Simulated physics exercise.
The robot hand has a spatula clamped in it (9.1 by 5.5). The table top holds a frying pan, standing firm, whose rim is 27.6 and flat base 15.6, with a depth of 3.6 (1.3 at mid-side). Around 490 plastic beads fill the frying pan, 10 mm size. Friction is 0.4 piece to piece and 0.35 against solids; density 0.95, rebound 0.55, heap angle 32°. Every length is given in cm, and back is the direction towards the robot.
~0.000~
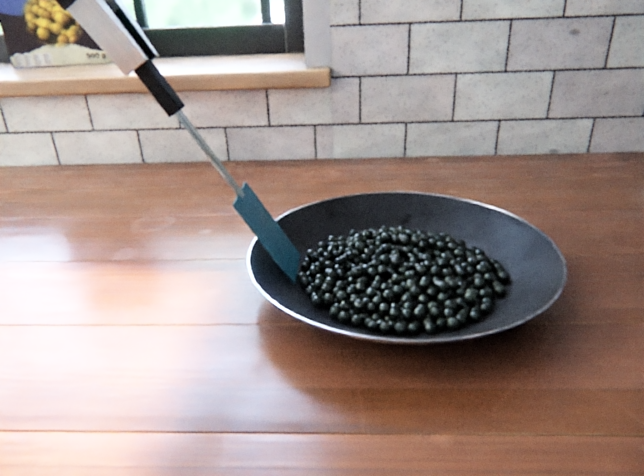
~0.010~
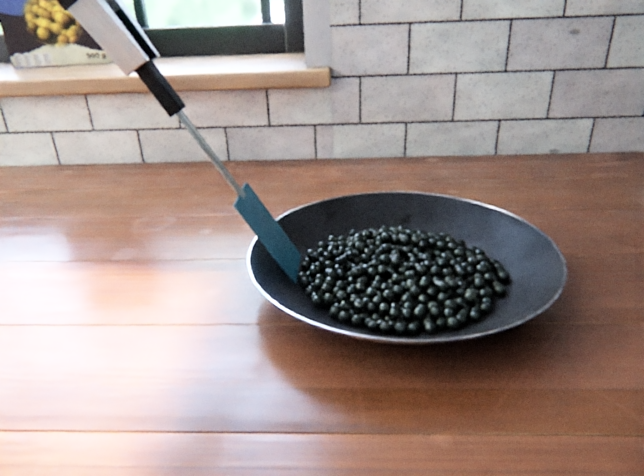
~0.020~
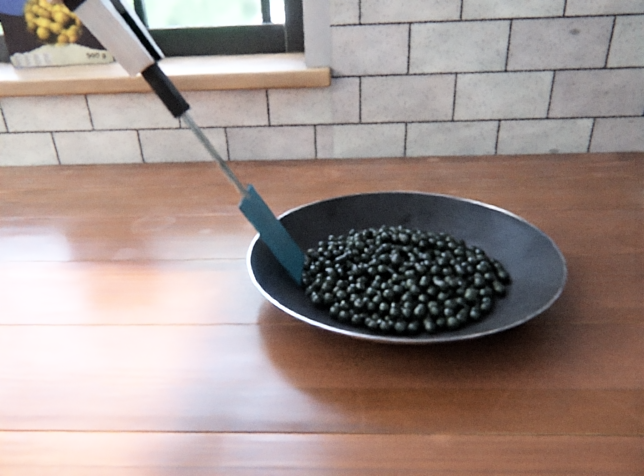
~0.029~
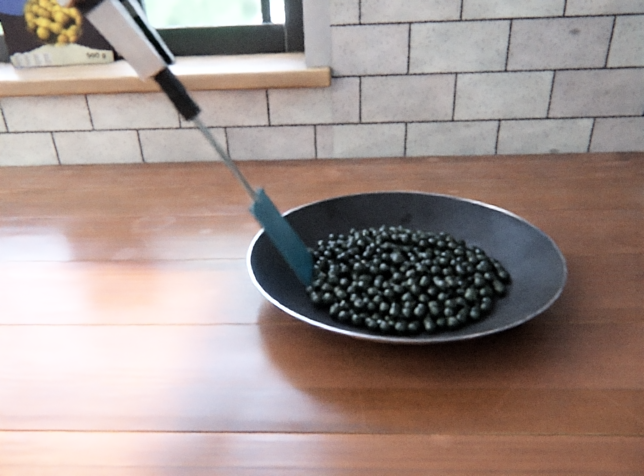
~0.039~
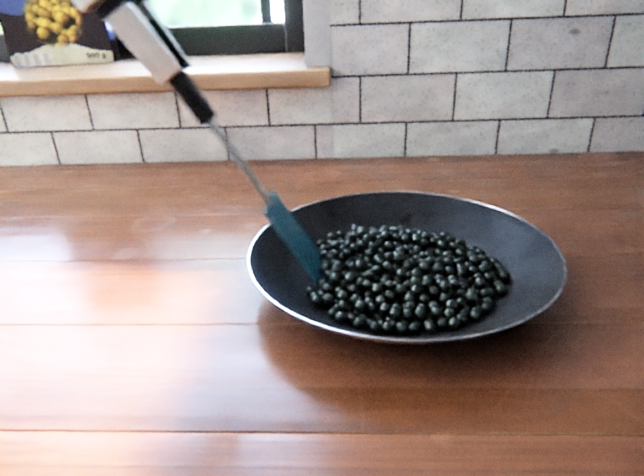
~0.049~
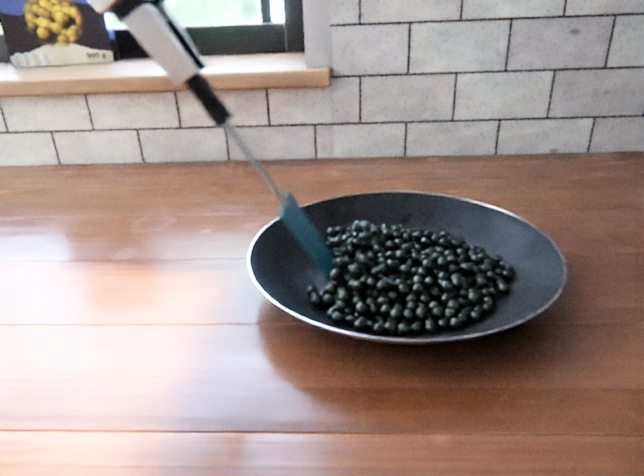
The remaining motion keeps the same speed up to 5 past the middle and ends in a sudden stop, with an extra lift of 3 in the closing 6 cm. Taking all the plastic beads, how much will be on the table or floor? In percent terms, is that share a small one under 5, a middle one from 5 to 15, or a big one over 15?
A middle one.
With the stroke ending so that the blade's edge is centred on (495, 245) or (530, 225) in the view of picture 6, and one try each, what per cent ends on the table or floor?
Roughly 15 and 30 per cent.
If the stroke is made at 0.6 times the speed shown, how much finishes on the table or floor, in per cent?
Estimate: Approx. 0 %.
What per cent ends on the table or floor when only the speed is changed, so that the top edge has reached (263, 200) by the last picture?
0 %.
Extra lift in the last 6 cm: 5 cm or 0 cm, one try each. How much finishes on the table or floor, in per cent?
First try about 5 %, second try about 10 %.
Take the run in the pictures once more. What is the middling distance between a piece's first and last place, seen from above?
Level distance of roughly 3 cm.
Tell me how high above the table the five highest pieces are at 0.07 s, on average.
Roughly 5 cm above the table.
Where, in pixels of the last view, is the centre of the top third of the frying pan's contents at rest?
It is centred around (485, 261).
By 0.07 s, sloping 59°, highest piece 7 above the table; 490 in the frying pan.
By 0.10 s, sloping 59°, highest piece 9 above the table; 489 in the frying pan, 1 on the blade or in flight.
By 0.31 s, sloping 59°, highest piece 4 above the table; 456 in the frying pan, 33 on the table or floor, 1 on the blade or in flight.
By 1.36 s, sloping 59°, highest piece 4 above the table; 456 in the frying pan, 34 on the table or floor.
Final count, 456 in the frying pan, 34 on the table or floor. That is 7 % on the table or floor.
